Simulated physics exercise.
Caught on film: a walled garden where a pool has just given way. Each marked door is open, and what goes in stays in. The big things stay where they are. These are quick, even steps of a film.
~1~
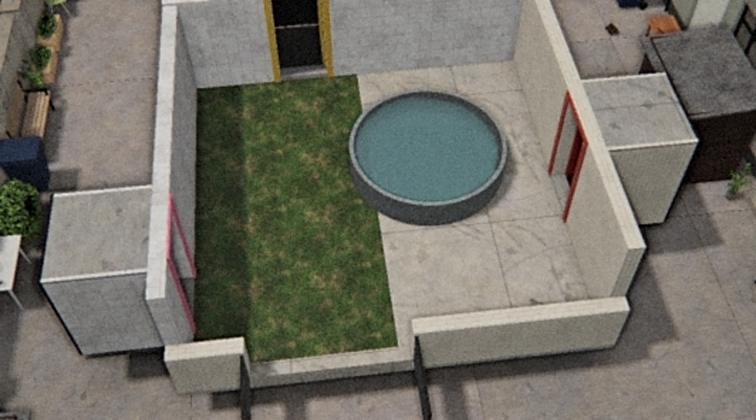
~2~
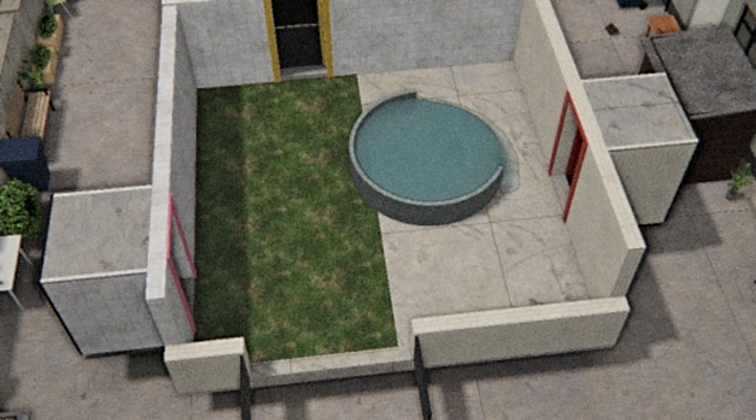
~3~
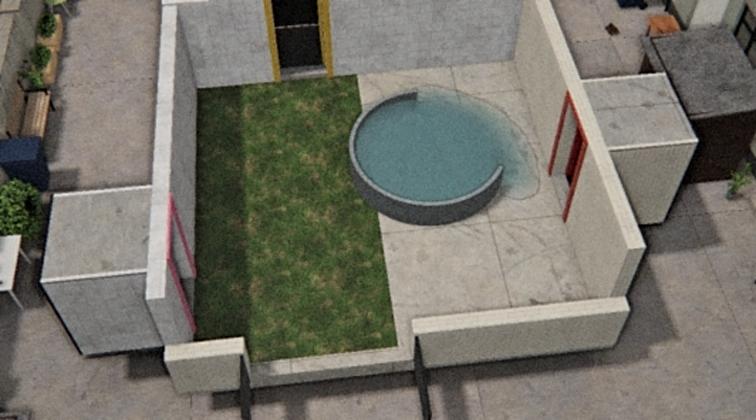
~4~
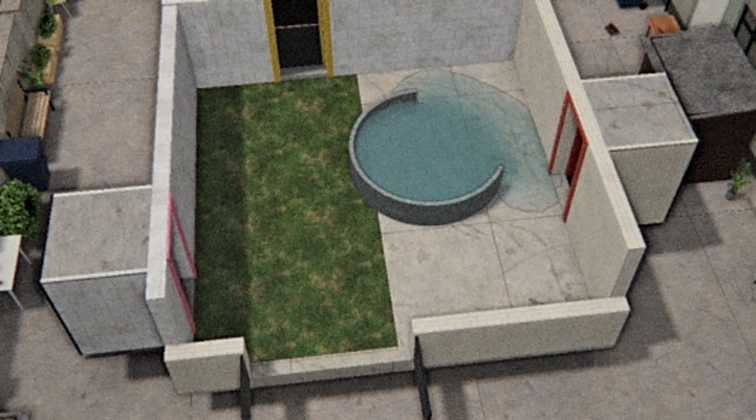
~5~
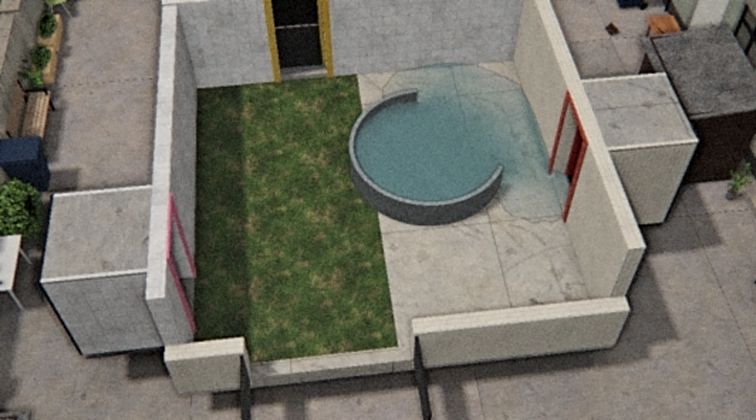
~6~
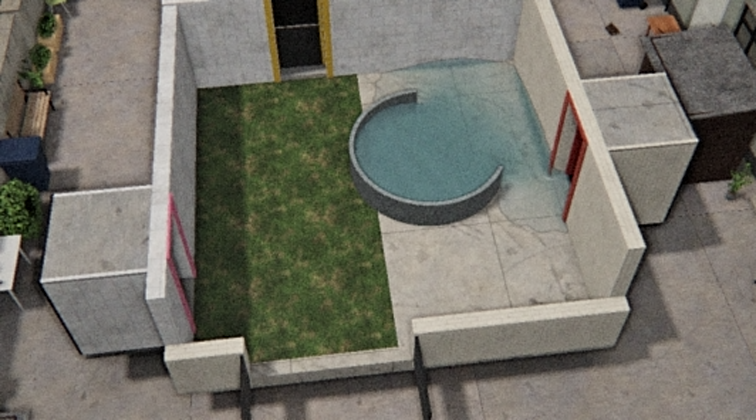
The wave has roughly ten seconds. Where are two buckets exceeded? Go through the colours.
One by one: The yellow door admits no more than that; the red door lets in a lot; the pink door admits no more than that.
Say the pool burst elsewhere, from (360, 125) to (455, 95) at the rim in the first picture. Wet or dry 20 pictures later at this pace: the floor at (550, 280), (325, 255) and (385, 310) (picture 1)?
In that order: Dry, clear, not flooded.
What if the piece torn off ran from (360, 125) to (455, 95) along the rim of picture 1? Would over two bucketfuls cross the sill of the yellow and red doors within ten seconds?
One by one: Yellow lets more in; red holds.
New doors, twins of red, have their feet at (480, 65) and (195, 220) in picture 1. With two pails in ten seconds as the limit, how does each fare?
As listed: Takes more, takes less.
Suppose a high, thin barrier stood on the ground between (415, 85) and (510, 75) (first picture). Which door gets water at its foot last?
Last comes the pink-painted one.
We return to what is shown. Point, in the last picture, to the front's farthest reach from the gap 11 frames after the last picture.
I would point to (597, 324).
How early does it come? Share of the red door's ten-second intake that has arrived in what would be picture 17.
Near 45 in a hundred.
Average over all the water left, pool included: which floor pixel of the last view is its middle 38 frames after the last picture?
At about (403, 172).
A moment on, water covers 20 % of the floor; the yellow door not reached, the red door over two buckets in, the pink door not reached.
Next, water covers 30 % of the floor; the yellow door not reached, the red door over two buckets in, the pink door not reached.
Then, water covers 45 % of the floor; the yellow door wet at the sill, nothing in, the red door far over two buckets in, the pink door not reached.
Later, water covers 75 % of the floor; the yellow door wet at the sill, nothing in, the red door far over two buckets in, the pink door not reached.
In the end, water covers 95 % of the floor; the yellow door wet at the sill, nothing in, the red door far over two buckets in, the pink door wet at the sill, nothing in.
